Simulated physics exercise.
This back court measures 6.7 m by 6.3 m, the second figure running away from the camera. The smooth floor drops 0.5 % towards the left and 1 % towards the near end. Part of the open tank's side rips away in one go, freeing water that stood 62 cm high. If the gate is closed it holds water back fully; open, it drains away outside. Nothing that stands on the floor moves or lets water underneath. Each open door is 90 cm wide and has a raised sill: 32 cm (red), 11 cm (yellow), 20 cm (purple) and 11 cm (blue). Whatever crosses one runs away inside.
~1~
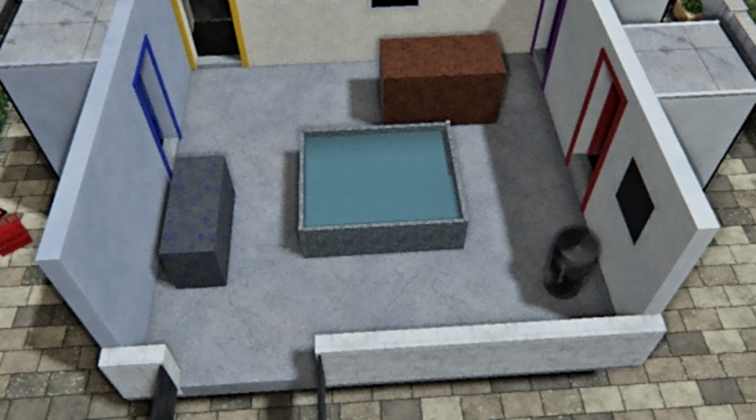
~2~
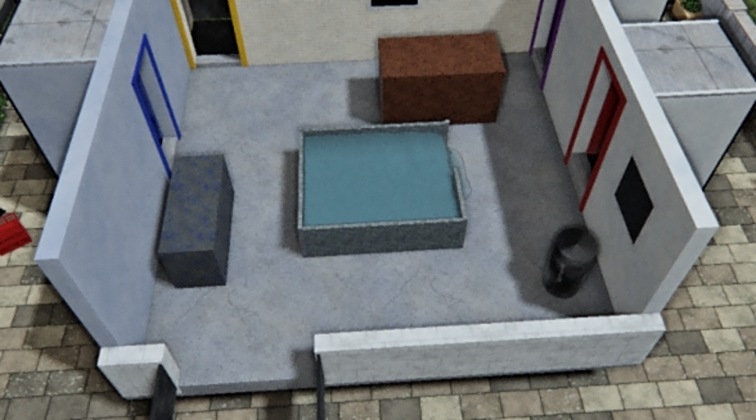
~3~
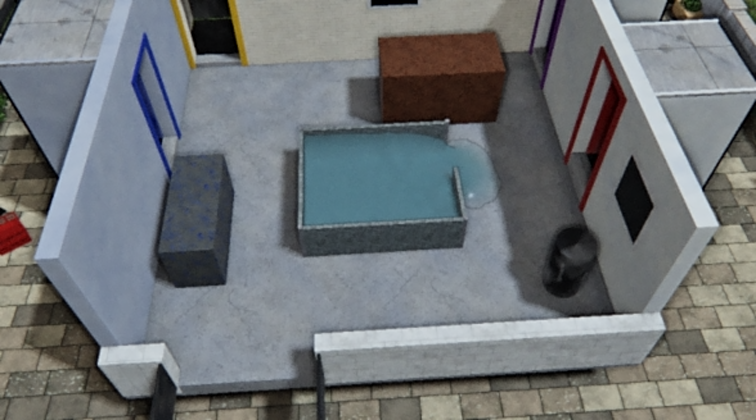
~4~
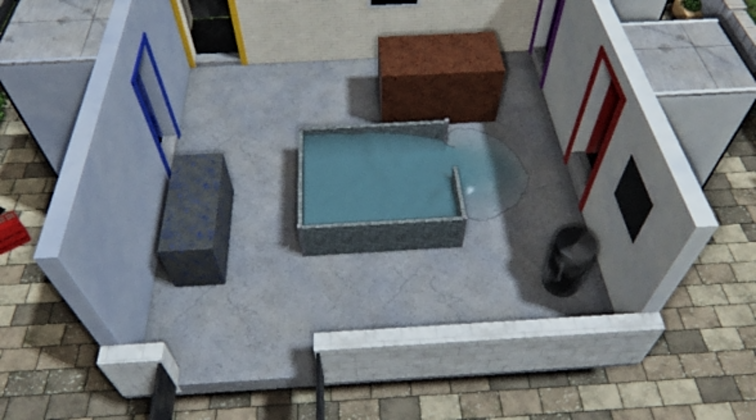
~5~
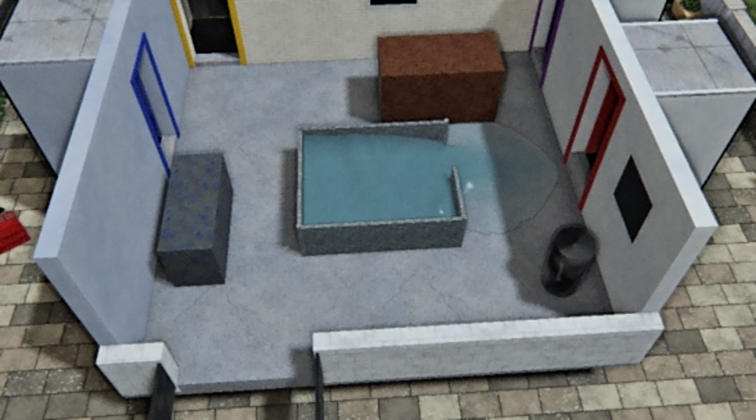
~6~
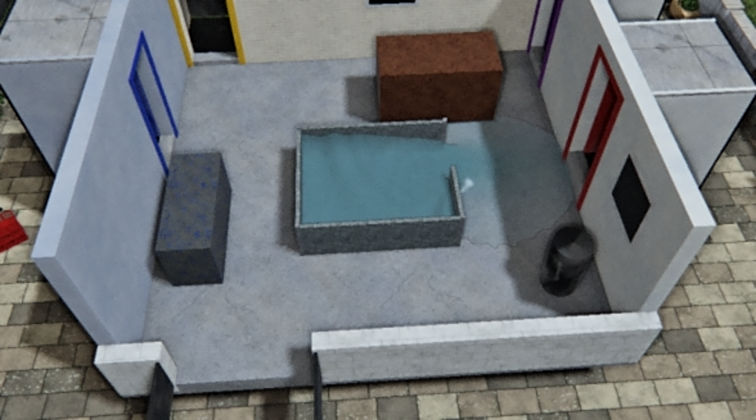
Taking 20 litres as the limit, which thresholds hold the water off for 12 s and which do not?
Within that time: At the red door it stays under the limit; at the yellow door it keeps below the limit; at the purple door it does not reach the limit; at the blue door it keeps below the limit.
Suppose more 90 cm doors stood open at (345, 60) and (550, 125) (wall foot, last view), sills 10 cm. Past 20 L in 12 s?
In turn: Not over, past it.
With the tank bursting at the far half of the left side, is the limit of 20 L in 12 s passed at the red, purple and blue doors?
Then: Red not over, purple not over, blue over.
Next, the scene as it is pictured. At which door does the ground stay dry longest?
It is the blue one.
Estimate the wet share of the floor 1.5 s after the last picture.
Some 25 per cent of it.
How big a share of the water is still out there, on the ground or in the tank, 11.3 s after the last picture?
Roughly 90 in a hundred.
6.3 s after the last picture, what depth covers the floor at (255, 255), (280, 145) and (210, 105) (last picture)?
Roughly 2, 2 and 5 cm, in turn.
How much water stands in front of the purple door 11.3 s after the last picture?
Some 6.5 cm.
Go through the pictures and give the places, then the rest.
The open tank at (379, 176) is whole and still, 62 cm deep, in the first picture.
Water pours out at (447, 166) and has run 0.5 m, to a hidden place; typically 5 cm deep outside, 62 cm at the open tank's back, in the second picture.
Water pours out at (447, 167) and has run 0.9 m, to (496, 186); typically 9 cm deep outside, 62 cm at the open tank's back, in the third picture.
The front is at (523, 178), 1.3 m from the gap at (446, 167); 1.8 m2 of floor is under water; 62 cm left at the back of the open tank, in the fourth picture.
Water pours out at (446, 167) and has run 1.8 m, to (554, 177); typically 5 cm deep outside, 62 cm at the open tank's back, in the fifth picture.
The front is at (555, 139), 2.1 m from the gap at (444, 165); 4.2 m2 of floor is under water; 62 cm left at the back of the open tank, in the sixth picture.
Then, 0.7 s after the last picture water covers 15 % of the floor and is deepest (34 cm) near (563, 165); red door 30 cm at the sill, 0 L in, yellow door not reached, purple door not reached, blue door not reached.
Then, 1.5 s after the last picture water covers 25 % of the floor and is deepest (36 cm) near (561, 157); red door 31 cm at the sill, 0 L in, yellow door not reached, purple door 10 cm at the sill, 0 L in, blue door not reached.
Then, 2.8 s after the last picture water covers 45 % of the floor and is deepest (27 cm) near (619, 338); red door 21 cm at the sill, 1 L in, yellow door not reached, purple door 16 cm at the sill, 3 L in, blue door not reached.
Then, 6.3 s after the last picture water covers 90 % of the floor and is deepest (16 cm) near (619, 338); red door 13 cm at the sill, 1 L in, yellow door 6 cm at the sill, 0 L in, purple door 14 cm at the sill, 5 L in, blue door 6 cm at the sill, 0 L in.
Then, 11.3 s after the last picture water covers 95 % of the floor and is deepest (12 cm) near (209, 318); red door 7 cm at the sill, 1 L in, yellow door 5 cm at the sill, 0 L in, purple door 6 cm at the sill, 5 L in, blue door 10 cm at the sill, 2 L in.
